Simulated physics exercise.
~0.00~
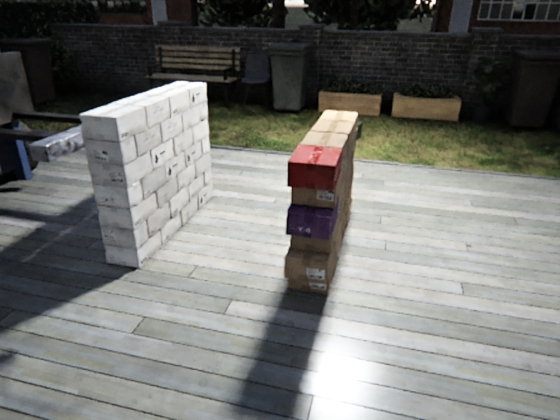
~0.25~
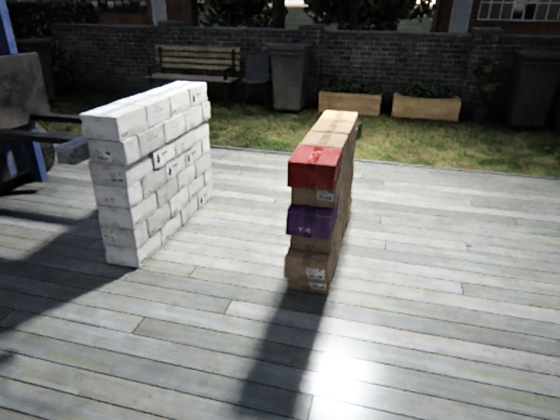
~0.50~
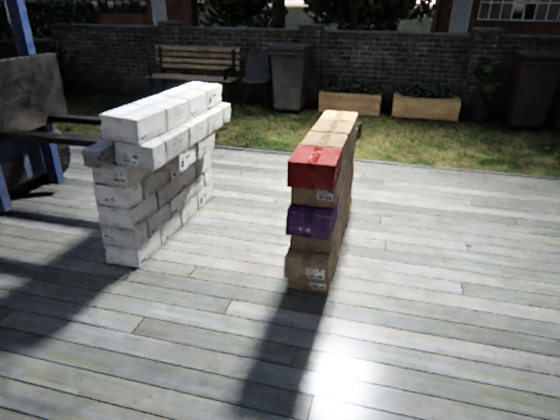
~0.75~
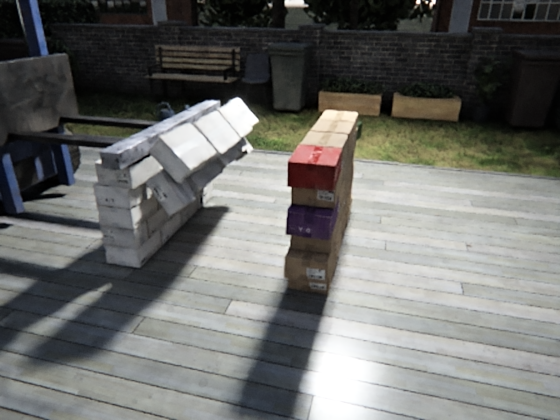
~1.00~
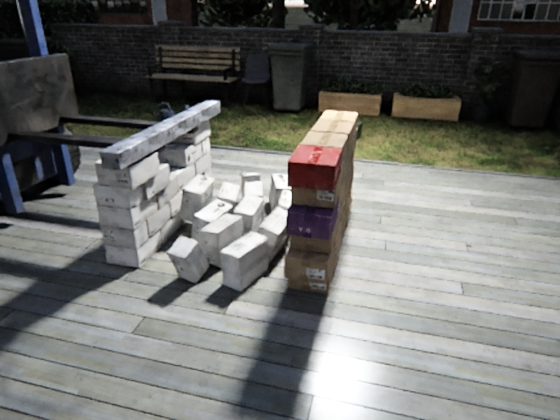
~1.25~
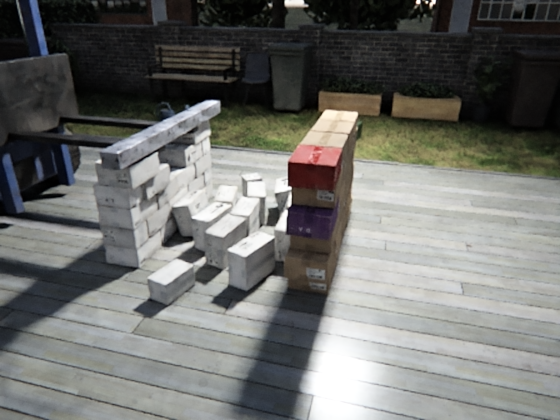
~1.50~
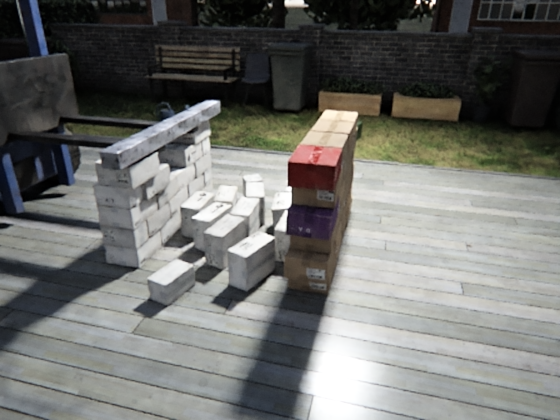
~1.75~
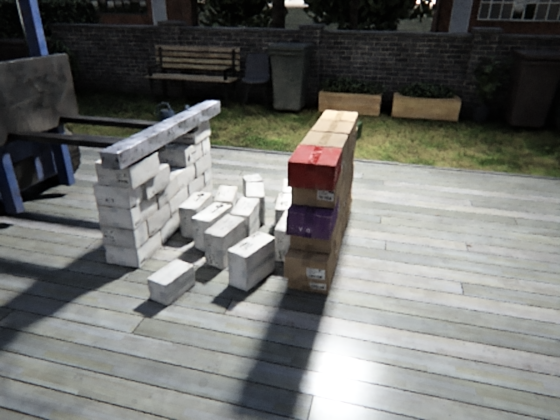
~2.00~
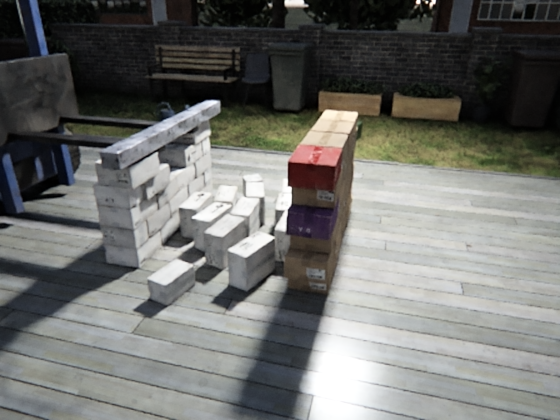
A beam carried by a vehicle at left pushes into the upper part of a pale wall of stacked blocks and stops, sending several tumbling toward a second stack of brown parcels, which stays standing with its red and purple parcels in place.
